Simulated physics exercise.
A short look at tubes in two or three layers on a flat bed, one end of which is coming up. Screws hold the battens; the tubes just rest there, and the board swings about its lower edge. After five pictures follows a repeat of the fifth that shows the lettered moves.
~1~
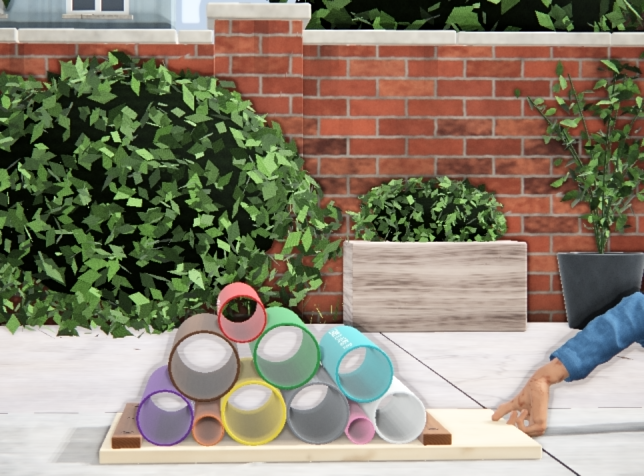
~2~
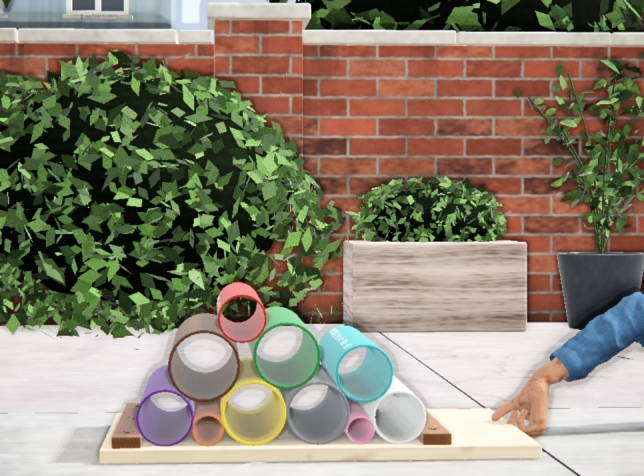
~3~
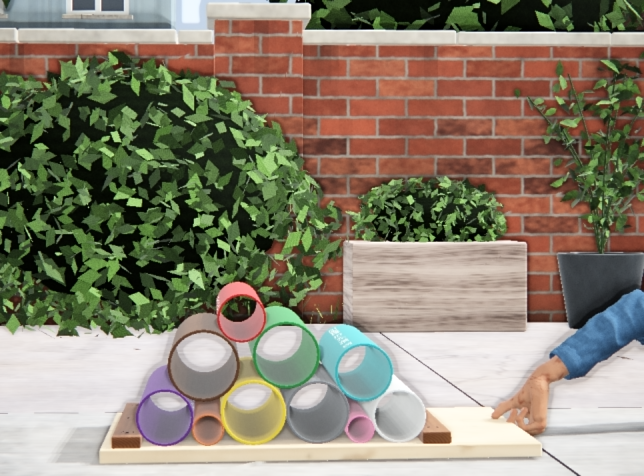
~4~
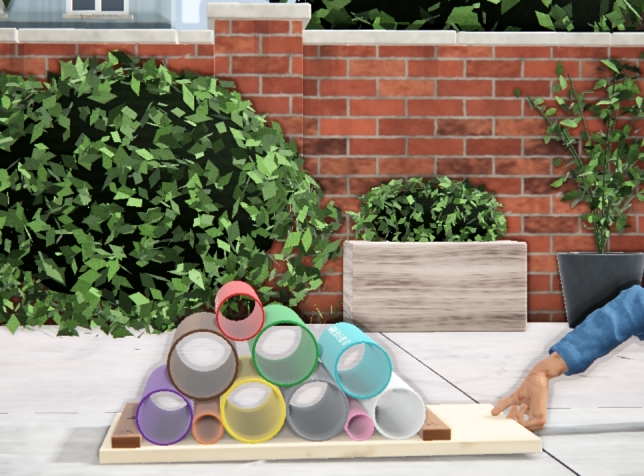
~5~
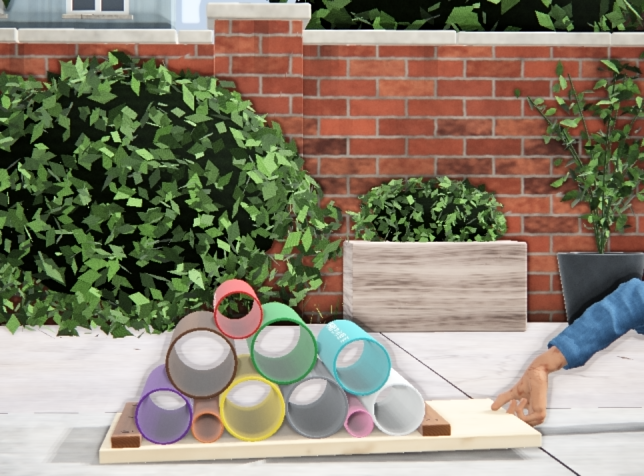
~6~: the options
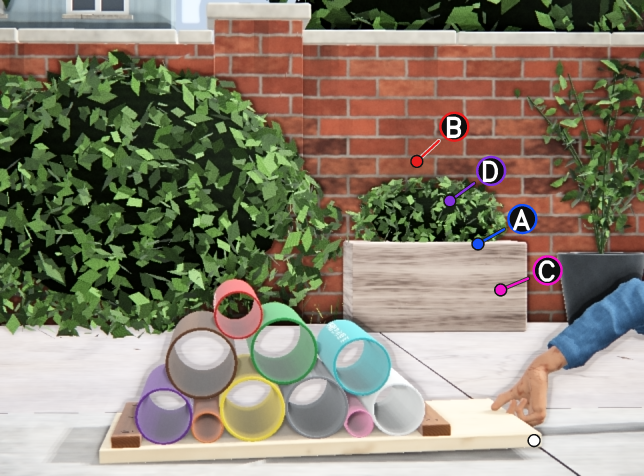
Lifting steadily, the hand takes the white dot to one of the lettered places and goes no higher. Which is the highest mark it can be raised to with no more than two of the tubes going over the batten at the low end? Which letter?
Up to A.
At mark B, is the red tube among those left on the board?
No, with B.
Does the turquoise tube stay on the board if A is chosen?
The turquoise tube: Yes.
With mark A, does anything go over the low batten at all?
No.
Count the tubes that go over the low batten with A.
With A, none.
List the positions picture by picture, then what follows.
Pink tube (360, 431); white tube (399, 417); brown tube (204, 366), in the first picture.
Brown tube (204, 366); turquoise tube (364, 373), in the second picture.
Board (313, 427); white tube (399, 415); turquoise tube (364, 372); orange tube (208, 430), in the third picture.
Board (313, 425); purple tube (165, 417); yellow tube (253, 411); orange tube (208, 429), in the fourth picture.
Board (313, 423); purple tube (164, 416); orange tube (207, 428), in the fifth picture.
On the marked copy, A at (478, 244); B at (417, 161); C at (500, 290); D at (450, 201); the white dot at (534, 441).
Following A. Soon after the start, board at 17°.
Later, board at 29°.
In the end, board at 29°, none over the low batten.
As for the rest, B nine over the low batten; C none over the low batten; D four over the low batten (purple, brown, green, red).
